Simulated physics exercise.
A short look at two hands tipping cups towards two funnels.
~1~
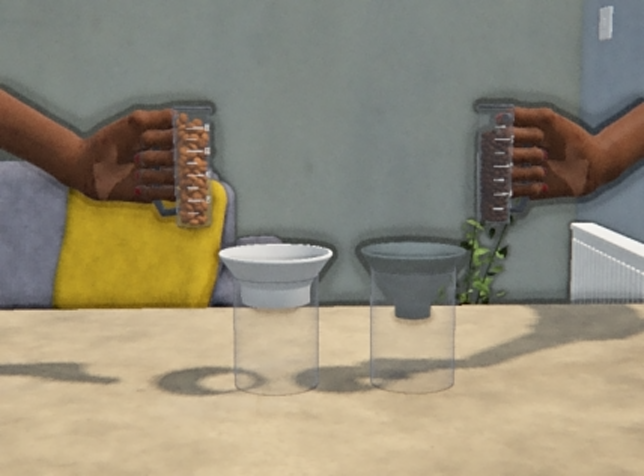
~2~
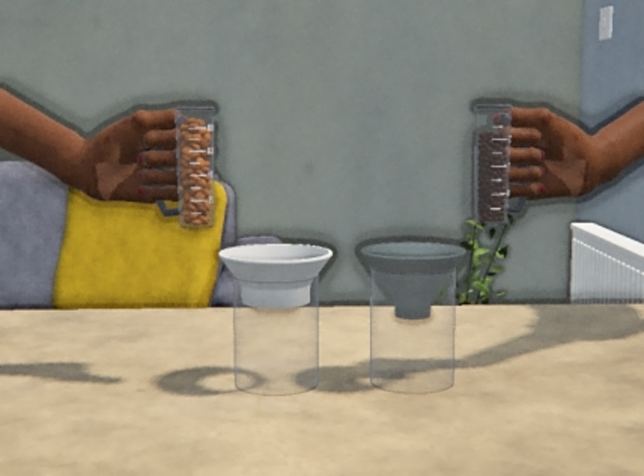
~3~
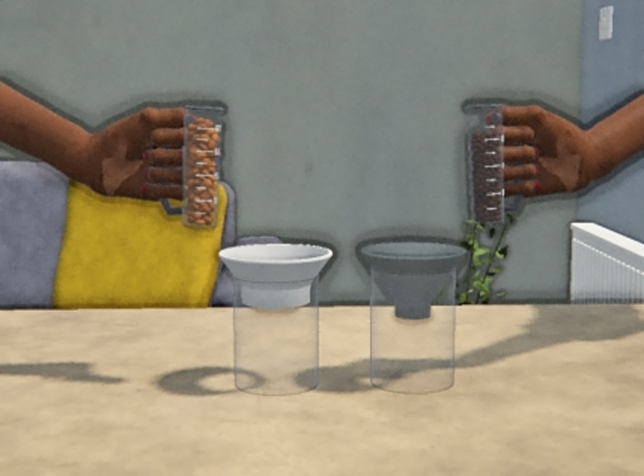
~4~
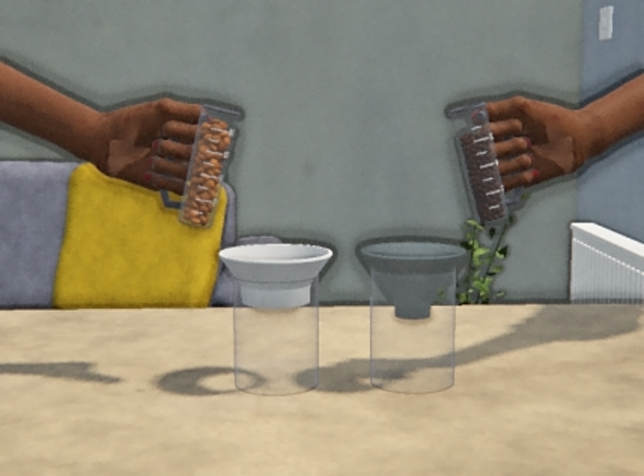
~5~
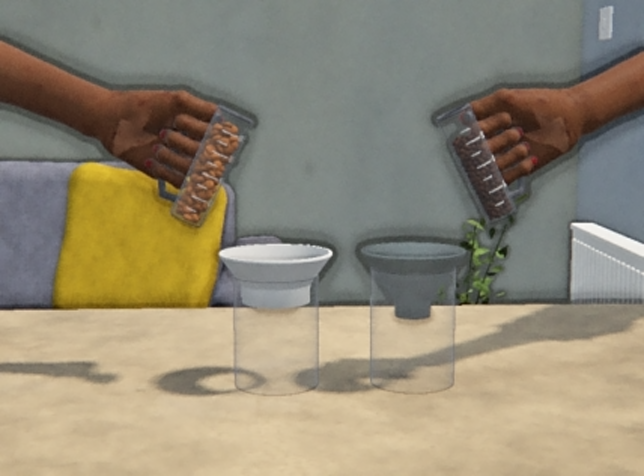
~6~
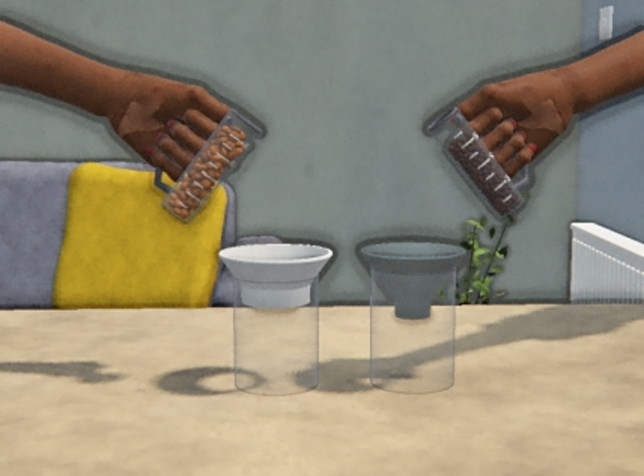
At a sandy-coloured tabletop, two hands moving slightly inward and gradually tilting clear cups of small brown pieces above two funnels.
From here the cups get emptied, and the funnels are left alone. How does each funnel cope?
Left funnel lets everything through, right funnel lets everything through.
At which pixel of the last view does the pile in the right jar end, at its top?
At about (435, 365).
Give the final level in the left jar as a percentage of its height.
Near 20 %.
Then, 0.51 s later than the last frame, left, every one still in the cup; right, every one still in the cup.
Then, 0.96 s later than the last frame, left, almost all still in the cup, just a few in or over the funnel, just a few down in the jar; right, almost all still in the cup, just a few in or over the funnel.
Then, 1.35 s later than the last frame, left, roughly two thirds still in the cup, about a tenth in or over the funnel, roughly a quarter down in the jar; right, roughly a quarter still in the cup, roughly a third in or over the funnel, roughly a third down in the jar.
When it is over, left, every one down in the jar; right, every one down in the jar.
